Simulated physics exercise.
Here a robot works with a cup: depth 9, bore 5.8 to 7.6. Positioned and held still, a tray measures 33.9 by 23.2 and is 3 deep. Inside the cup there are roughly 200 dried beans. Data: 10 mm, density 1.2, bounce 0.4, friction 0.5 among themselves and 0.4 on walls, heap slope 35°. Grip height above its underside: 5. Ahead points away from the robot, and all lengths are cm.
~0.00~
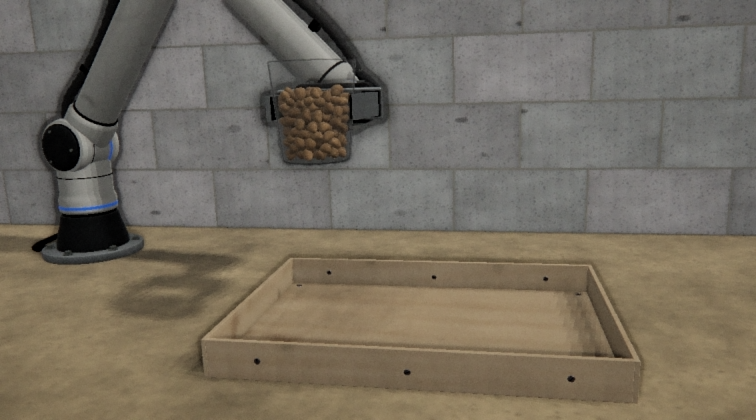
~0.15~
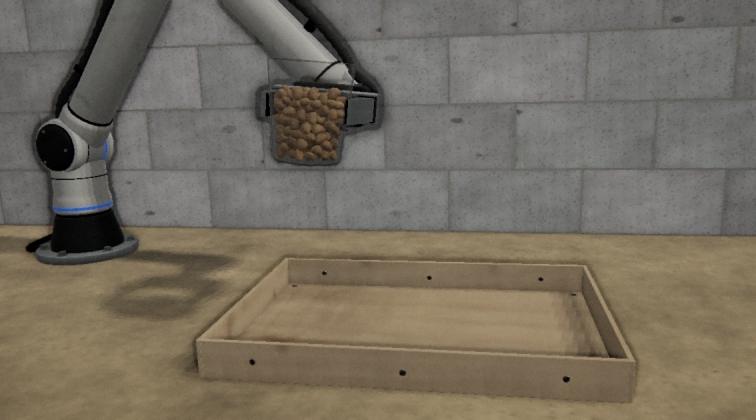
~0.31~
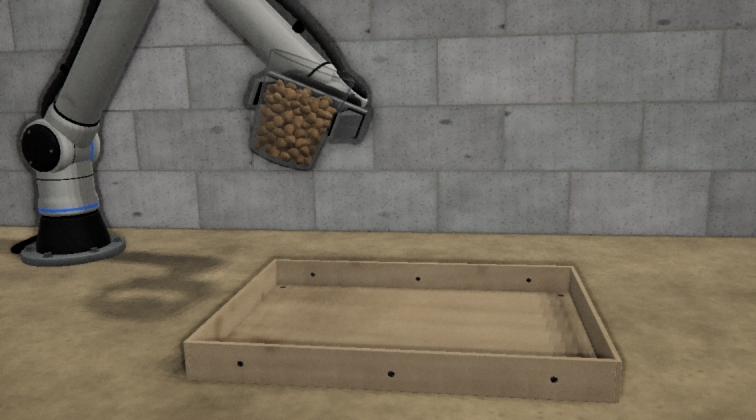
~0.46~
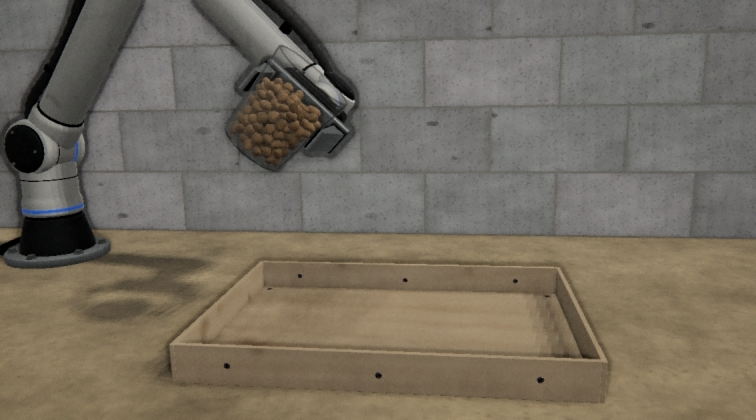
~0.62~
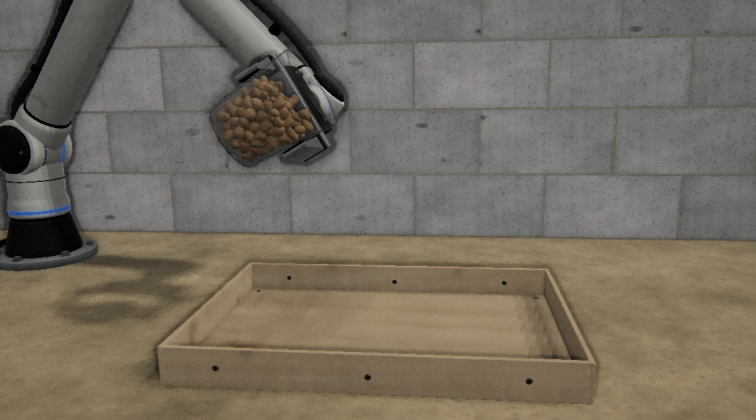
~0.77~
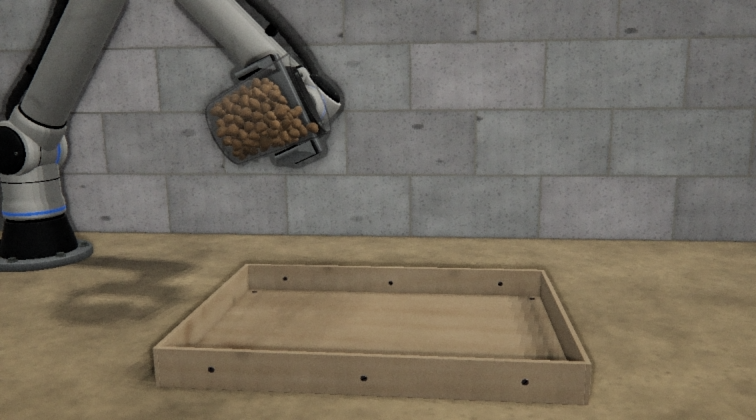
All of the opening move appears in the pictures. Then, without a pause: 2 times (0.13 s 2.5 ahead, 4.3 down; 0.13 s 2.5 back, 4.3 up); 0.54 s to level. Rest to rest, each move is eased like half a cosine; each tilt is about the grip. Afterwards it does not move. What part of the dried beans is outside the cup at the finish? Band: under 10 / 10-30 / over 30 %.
Under 10 %.
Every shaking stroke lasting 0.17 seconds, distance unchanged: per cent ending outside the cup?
That would give around 0 per cent.
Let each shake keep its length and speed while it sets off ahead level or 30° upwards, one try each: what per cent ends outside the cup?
It comes to around 40 per cent on the first try and around 60 per cent on the second.
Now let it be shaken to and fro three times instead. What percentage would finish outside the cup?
About 5 %.
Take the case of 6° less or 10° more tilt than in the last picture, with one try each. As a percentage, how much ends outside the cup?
I'd expect close to 0 and then 5 per cent.
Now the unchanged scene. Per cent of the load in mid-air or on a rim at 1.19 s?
Roughly 0 percent.
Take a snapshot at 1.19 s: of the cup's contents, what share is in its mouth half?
40 %.
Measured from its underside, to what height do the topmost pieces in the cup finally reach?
About 8.0 cm.
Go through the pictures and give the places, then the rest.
The first picture shows the cup middle at (314, 113), level; upper third of the load around (314, 101), from x 280 to 345, top at y 90; 204 in the cup.
The second picture shows the cup middle at (309, 113), tilted 6° forward; upper third of the load around (308, 102), from x 280 to 340, top at y 90.
The third picture shows the cup middle at (296, 114), tilted 23° forward; upper third of the load around (292, 103), from x 260 to 330, top at y 85.
The fourth picture shows the cup middle at (282, 114), tilted 43° forward; upper third of the load around (277, 102), from x 235 to 315, top at y 80.
The fifth picture shows the cup middle at (270, 114), tilted 60° forward; upper third of the load around (265, 103), from x 220 to 310, top at y 80.
The sixth picture shows the cup middle at (266, 114), tilted 66° forward; upper third of the load around (255, 102), from x 220 to 315, top at y 80; 204 in the cup.
After 1.19 s, tilted 66° forward, highest piece 19 above the table; 200 in the cup, 3 in the tray, 1 in flight or on a rim.
After 1.62 s, tilted 22° forward, highest piece 24 above the table; 198 in the cup, 6 in the tray.
After 2.03 s, level, highest piece 25 above the table; 198 in the cup, 6 in the tray.
After 3.08 s, level, highest piece 25 above the table; 198 in the cup, 6 in the tray.
In the end, 198 in the cup, 6 in the tray. That is 3 % outside the cup.
